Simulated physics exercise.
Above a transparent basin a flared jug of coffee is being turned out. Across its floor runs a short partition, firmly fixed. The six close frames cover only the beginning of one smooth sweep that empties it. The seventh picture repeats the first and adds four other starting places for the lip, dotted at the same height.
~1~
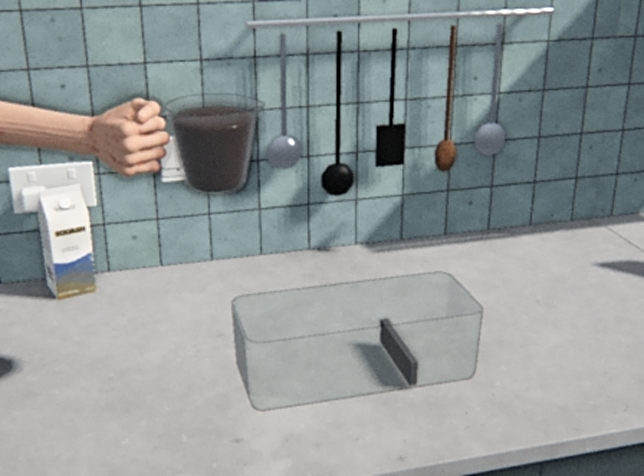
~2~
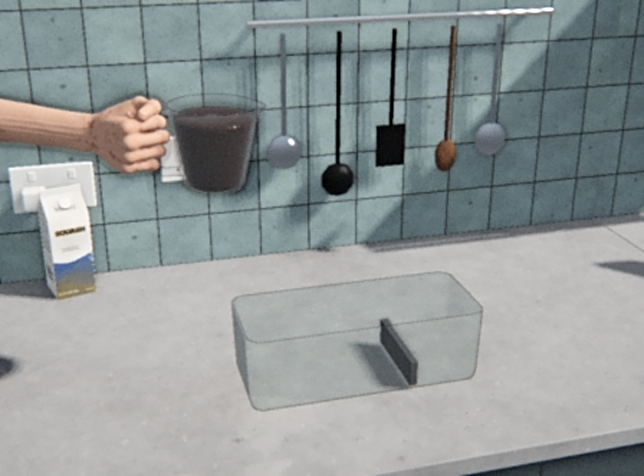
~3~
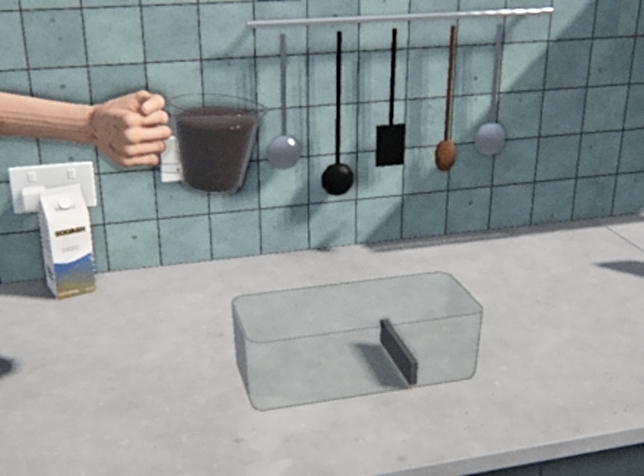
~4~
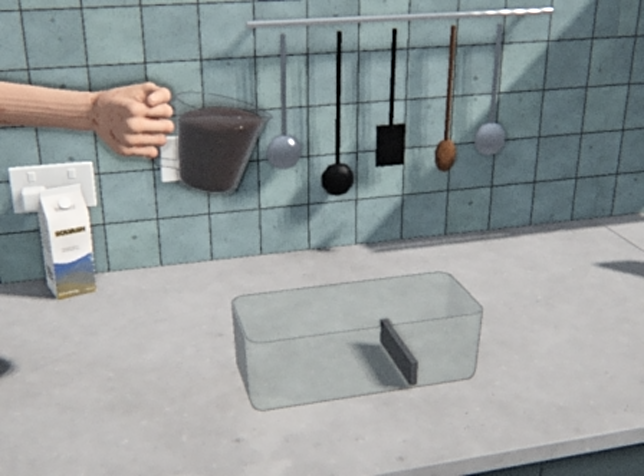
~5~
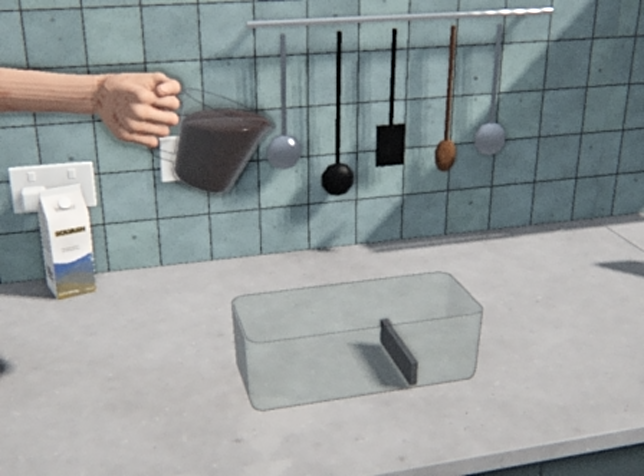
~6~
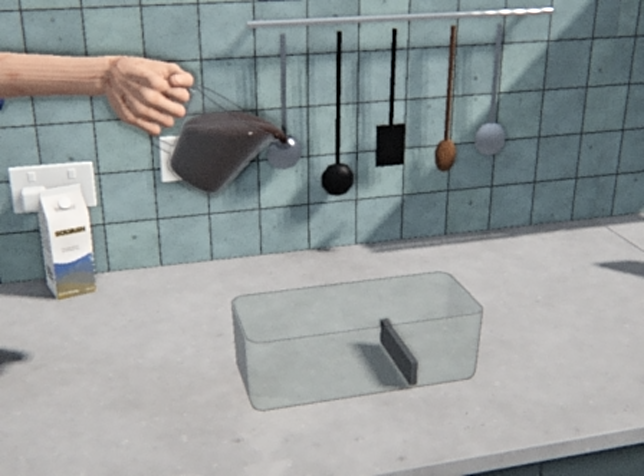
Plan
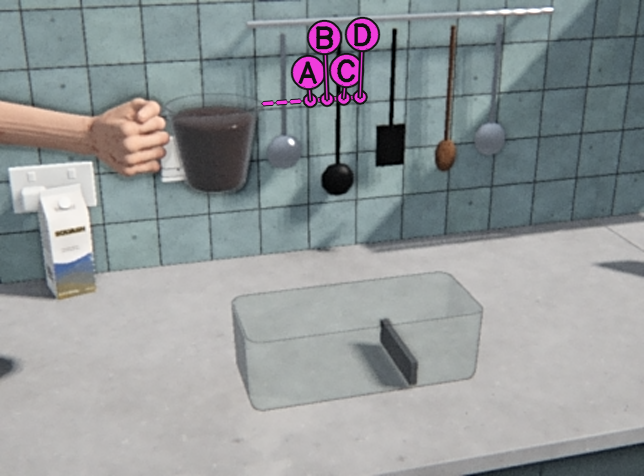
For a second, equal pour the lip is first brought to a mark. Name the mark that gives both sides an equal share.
C beats the others.
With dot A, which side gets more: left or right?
More ends on the left.
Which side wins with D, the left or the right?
The right side.
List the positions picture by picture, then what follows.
In the first frame, upright, lip at (263, 103); basin from (250, 409) to (474, 374); top of the wall at (399, 340); nothing has left yet.
In the second frame, upright, lip at (265, 105); nothing has left yet.
In the third frame, tipped about 6°, lip at (267, 109); nothing has left yet.
In the fourth frame, tipped about 13°, lip at (271, 115); nothing has left yet.
In the fifth frame, tipped about 23°, lip at (275, 125); nothing has left yet.
In the sixth frame, tipped about 34°, lip at (277, 137); coffee is over the lip, down to (283, 142).
On the marked copy, A at (310, 100); B at (327, 99); C at (343, 98); D at (360, 97).
If A is chosen, about 85 % ends left of the wall and 7 % right of it; 9 % is lost outside.
If B is chosen, about 72 % ends left of the wall and 18 % right of it; 10 % is lost outside.
If C is chosen, about 49 % ends left of the wall and 47 % right of it; 4 % is lost outside.
If D is chosen, about 25 % ends left of the wall and 72 % right of it; 3 % is lost outside.
